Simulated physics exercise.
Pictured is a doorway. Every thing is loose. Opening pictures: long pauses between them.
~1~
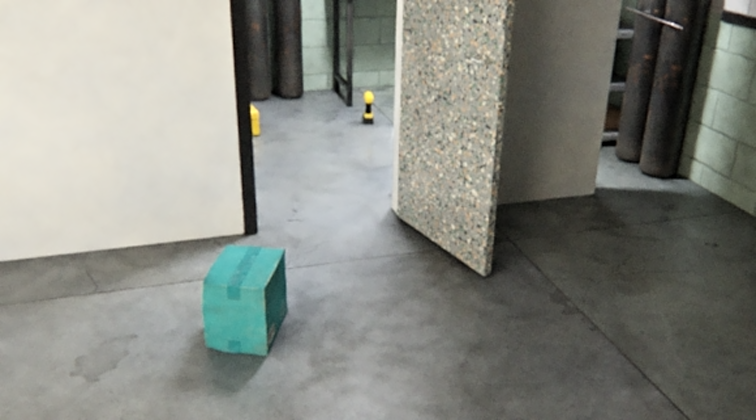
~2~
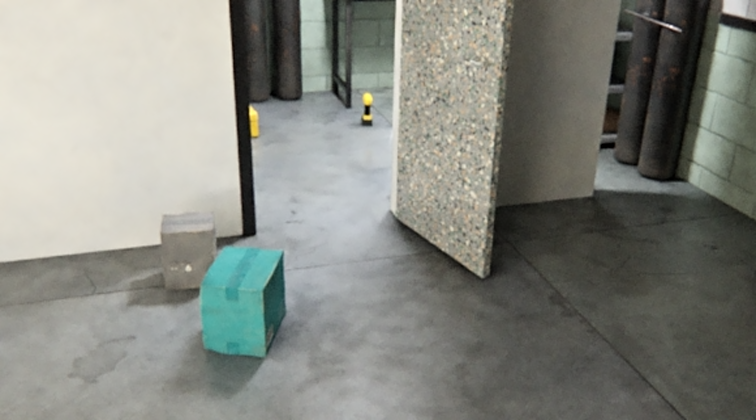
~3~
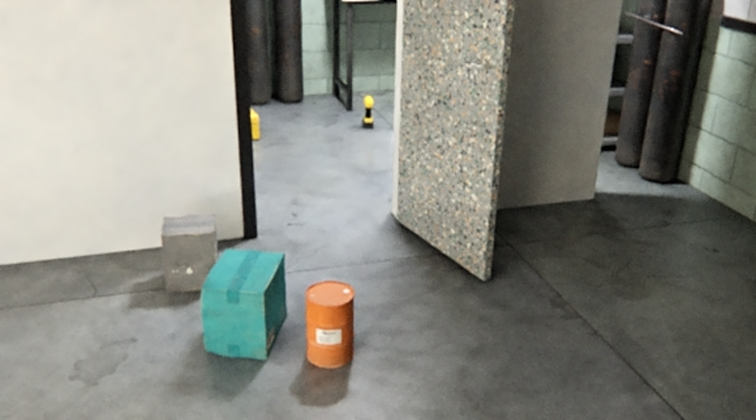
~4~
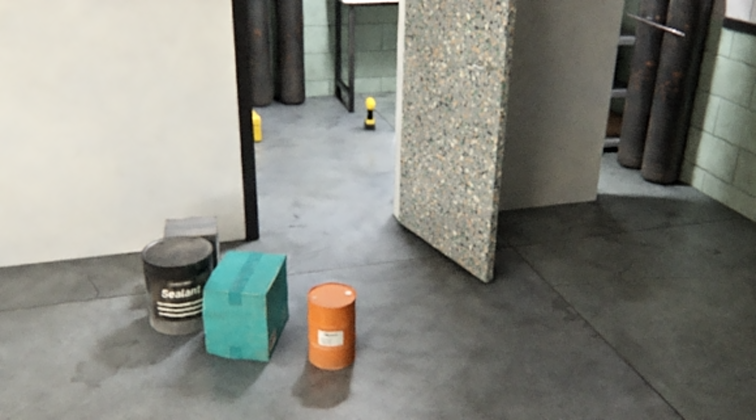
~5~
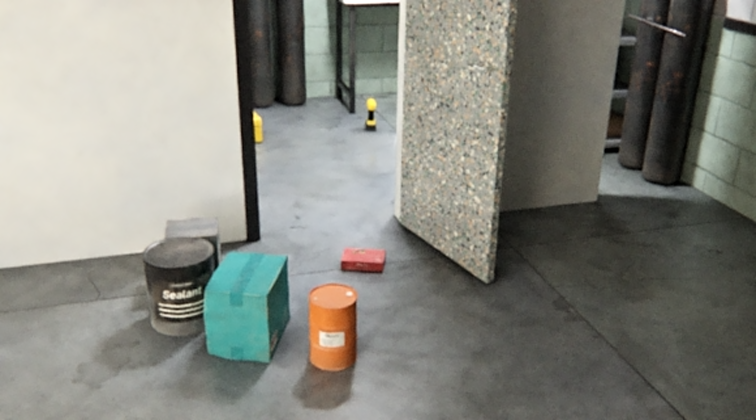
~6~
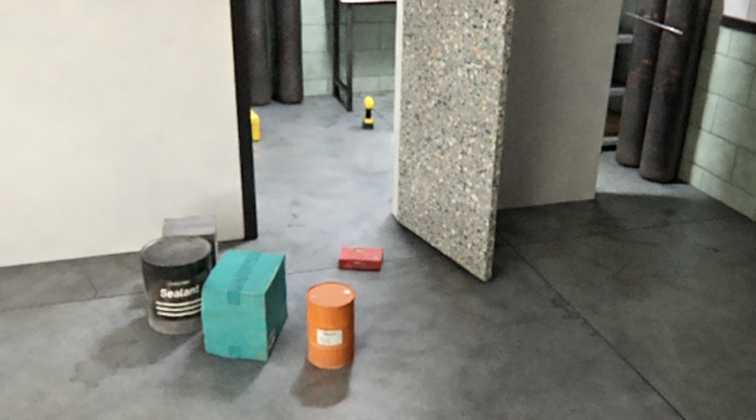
Nothing is seen travelling in this doorway, viewed from slightly above across a grey concrete floor, with the speckled door standing wide open throughout. A turquoise box sits left of centre at first, with small yellow objects in the room beyond. A grey box appears behind it, then an orange canister to its right, a black sealant pail to its left, and a red packet near the door.
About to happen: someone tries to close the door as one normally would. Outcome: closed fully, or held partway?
Closed fully.
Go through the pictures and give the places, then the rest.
In the first picture, door wide open and still.
In the second picture, door wide open and still.
In the third picture, door wide open and still; grey box (191, 253); turquoise box (246, 303).
In the fourth picture, door wide open and still; black pail (180, 285); orange canister (332, 326).
In the fifth picture, door wide open and still; turquoise box (249, 305).
In the sixth picture, door wide open and still; red packet (361, 258); black pail (179, 284).
Then, 1.40 s on from there, door 53° open; red packet shifted a little near (345, 254).
Then, 2.00 s on from there, door 21° open; red packet shifted well along near (304, 236).
In the end, door 0° open; moved from the start, red packet; the other 4 unmoved. At the end, from the last picture's camera, red packet near (293, 217).
